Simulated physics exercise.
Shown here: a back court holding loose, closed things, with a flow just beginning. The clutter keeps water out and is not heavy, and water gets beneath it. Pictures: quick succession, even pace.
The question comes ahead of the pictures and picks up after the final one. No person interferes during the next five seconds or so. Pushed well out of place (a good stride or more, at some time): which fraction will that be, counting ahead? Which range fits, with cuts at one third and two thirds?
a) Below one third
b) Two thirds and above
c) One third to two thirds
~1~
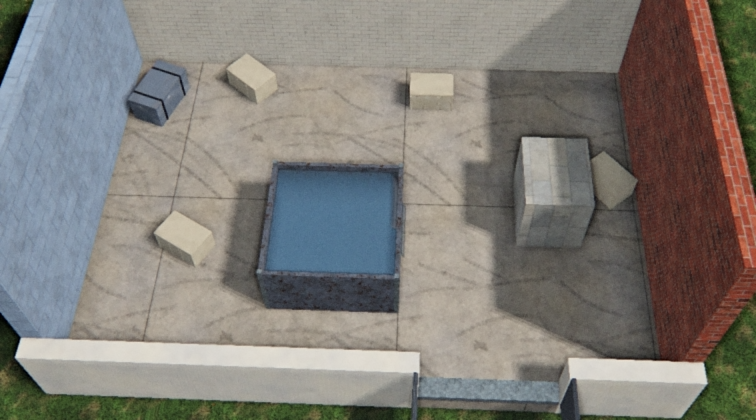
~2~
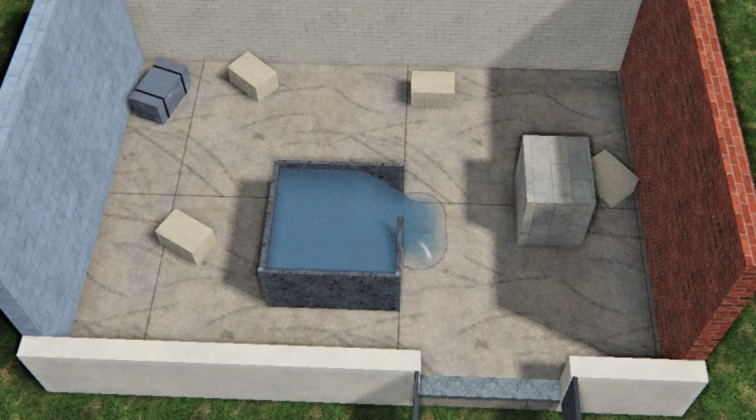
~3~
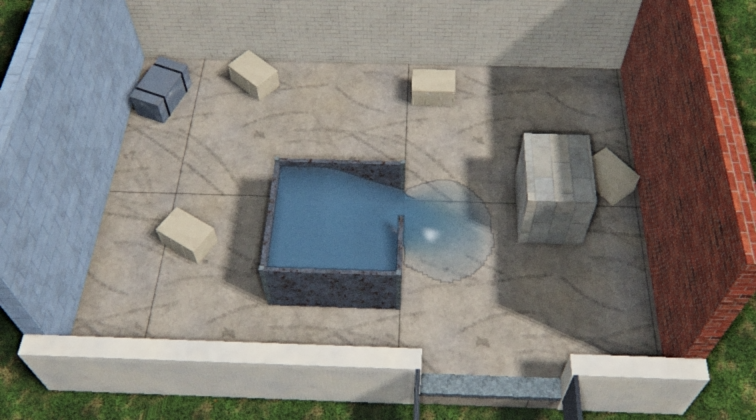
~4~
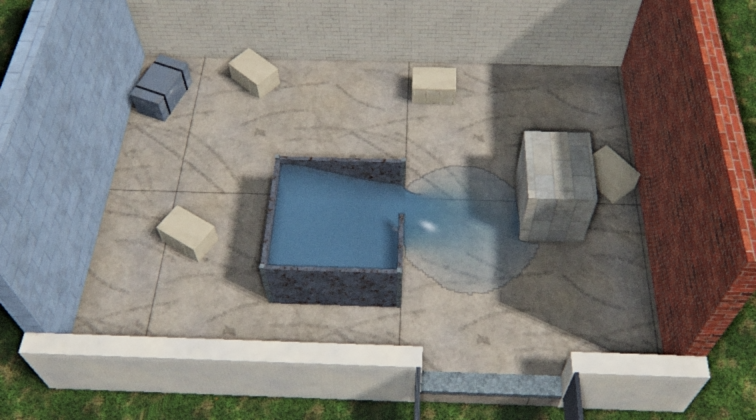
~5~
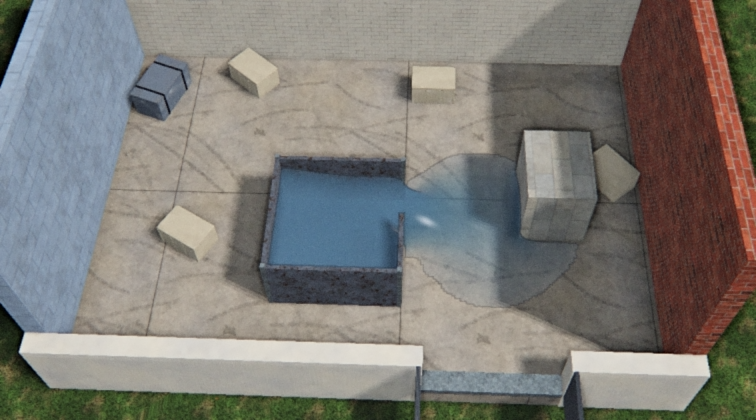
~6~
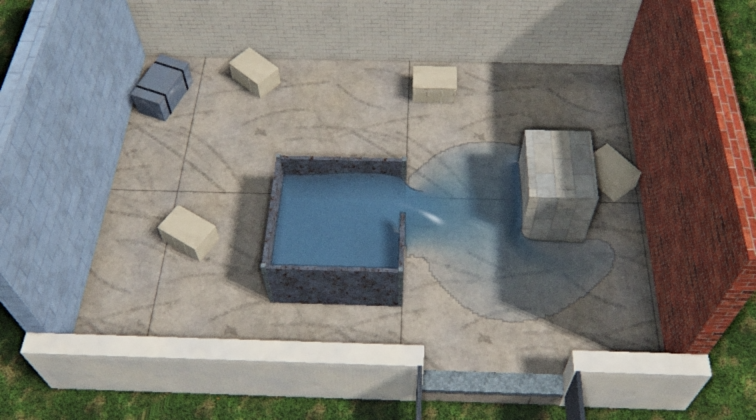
a.
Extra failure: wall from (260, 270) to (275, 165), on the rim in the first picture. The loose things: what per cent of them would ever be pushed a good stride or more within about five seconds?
It comes to roughly 60 %.
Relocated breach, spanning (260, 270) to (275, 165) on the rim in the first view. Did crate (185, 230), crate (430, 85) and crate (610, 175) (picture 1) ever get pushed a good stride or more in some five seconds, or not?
Object by object: Covered the distance, short of it, short of it.
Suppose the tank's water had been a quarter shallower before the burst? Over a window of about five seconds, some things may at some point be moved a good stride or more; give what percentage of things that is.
Share moved: Approx. 0 percent.
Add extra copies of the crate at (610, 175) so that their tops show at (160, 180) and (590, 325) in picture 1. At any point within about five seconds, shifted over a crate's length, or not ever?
First falls short, second goes the distance.
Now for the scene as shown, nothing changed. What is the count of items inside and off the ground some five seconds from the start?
The tally stands at 0.
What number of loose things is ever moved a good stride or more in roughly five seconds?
My tally gives 0.
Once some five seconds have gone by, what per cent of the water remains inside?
It comes out at 92 parts in a hundred.
A moment on, 0 of 5 are well off their spots; 0 afloat.
Next, 0 of 5 are well off their spots; 0 afloat.
Later, 0 of 5 are well off their spots; 1 afloat.
In the end, 0 of 5 are well off their spots, and 0 have been at some point; 0 afloat.
